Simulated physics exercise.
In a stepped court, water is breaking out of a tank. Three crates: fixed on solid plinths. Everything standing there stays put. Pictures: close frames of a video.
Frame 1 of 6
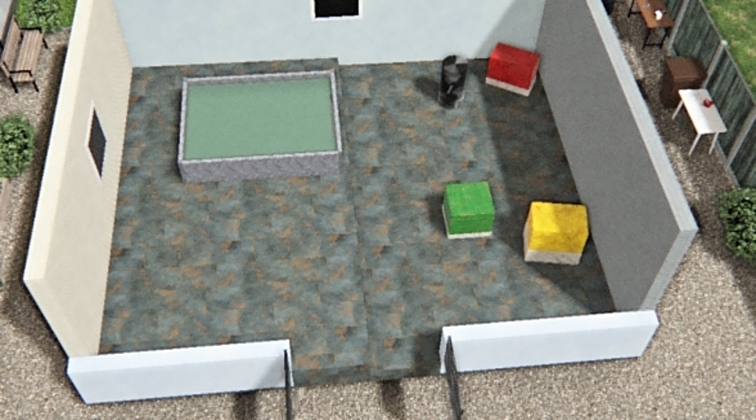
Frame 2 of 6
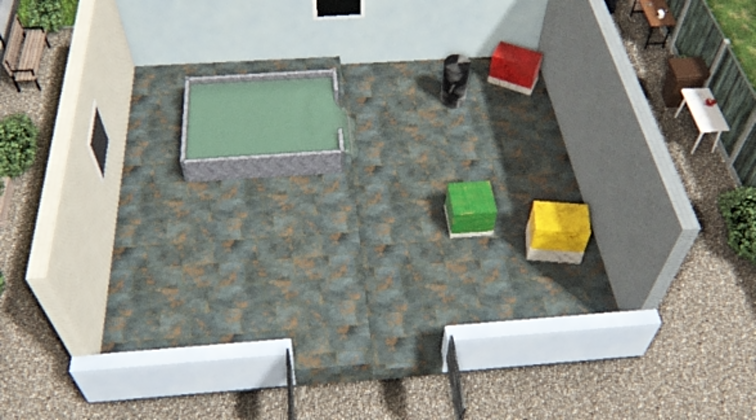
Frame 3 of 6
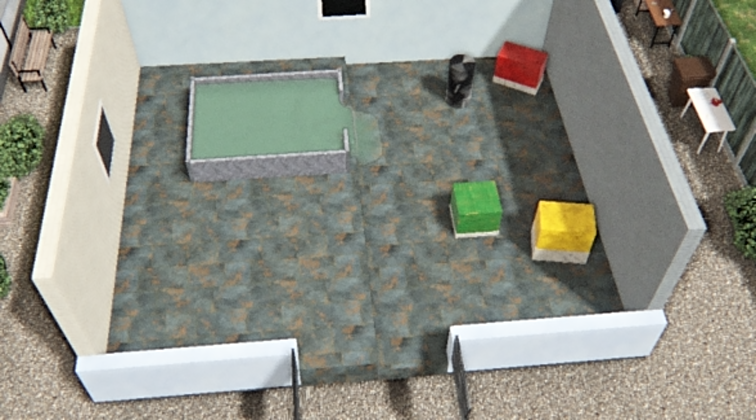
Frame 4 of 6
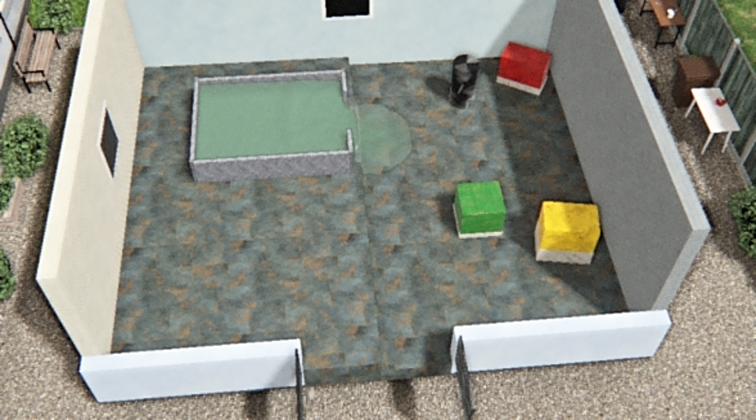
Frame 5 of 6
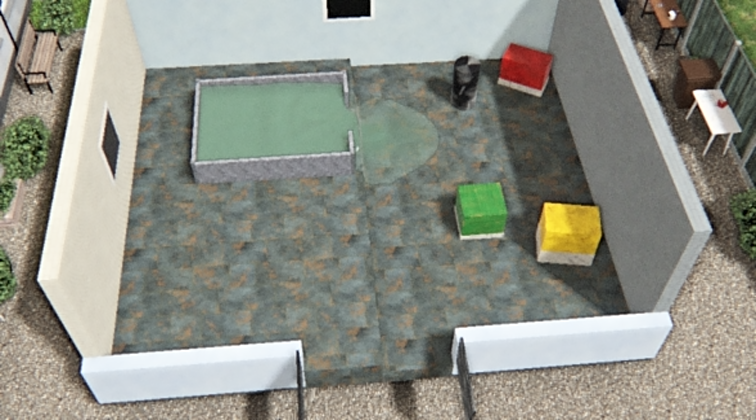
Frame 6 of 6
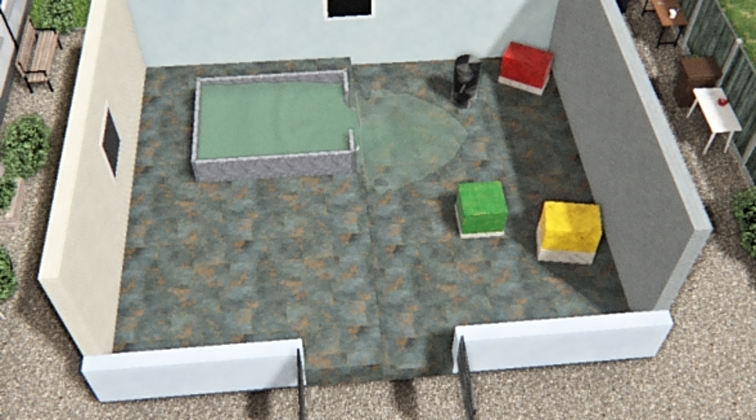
In a walled courtyard with a tank of greenish water and red, green and yellow crates, water starts pouring through a gap in the tank's right side, then spreads rightward across the stone floor in a widening, rounded sheet.
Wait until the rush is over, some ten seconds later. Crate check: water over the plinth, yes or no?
Yellow crate no, green crate yes, red crate yes.
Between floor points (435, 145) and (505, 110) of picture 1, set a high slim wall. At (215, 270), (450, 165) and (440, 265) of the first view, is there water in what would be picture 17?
Taking the three spots in order: Spared, soaked, spared.
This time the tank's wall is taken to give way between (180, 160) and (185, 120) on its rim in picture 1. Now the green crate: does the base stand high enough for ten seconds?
Result: Green crate is not reached.
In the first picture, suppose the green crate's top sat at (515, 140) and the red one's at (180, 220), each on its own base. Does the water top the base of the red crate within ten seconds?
Answer: Red crate stays clear.
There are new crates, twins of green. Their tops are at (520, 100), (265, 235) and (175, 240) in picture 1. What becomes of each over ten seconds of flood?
Gets flooded, stays clear, stays clear.
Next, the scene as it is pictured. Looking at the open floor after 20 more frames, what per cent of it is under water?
Roughly 30 percent, I'd say.
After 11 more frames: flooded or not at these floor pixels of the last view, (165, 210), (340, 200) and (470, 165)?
Going through them one by one, the first is spared, the second spared and the third waterlogged.
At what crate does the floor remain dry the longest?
That would be the one in yellow.
A moment on, water covers 20 % of the floor; the yellow crate not reached, the green crate not reached, the red crate not reached.
Next, water covers 25 % of the floor; the yellow crate not reached, the green crate water round its plinth, the red crate water round its plinth.
Then, water covers 30 % of the floor; the yellow crate water round its plinth, the green crate water round its plinth, the red crate water round its plinth.
Later, water covers 45 % of the floor; the yellow crate water round its plinth, the green crate water round its plinth, the red crate water round its plinth.
In the end, water covers 55 % of the floor; the yellow crate stayed above the water, the green crate was topped, the red crate was topped.
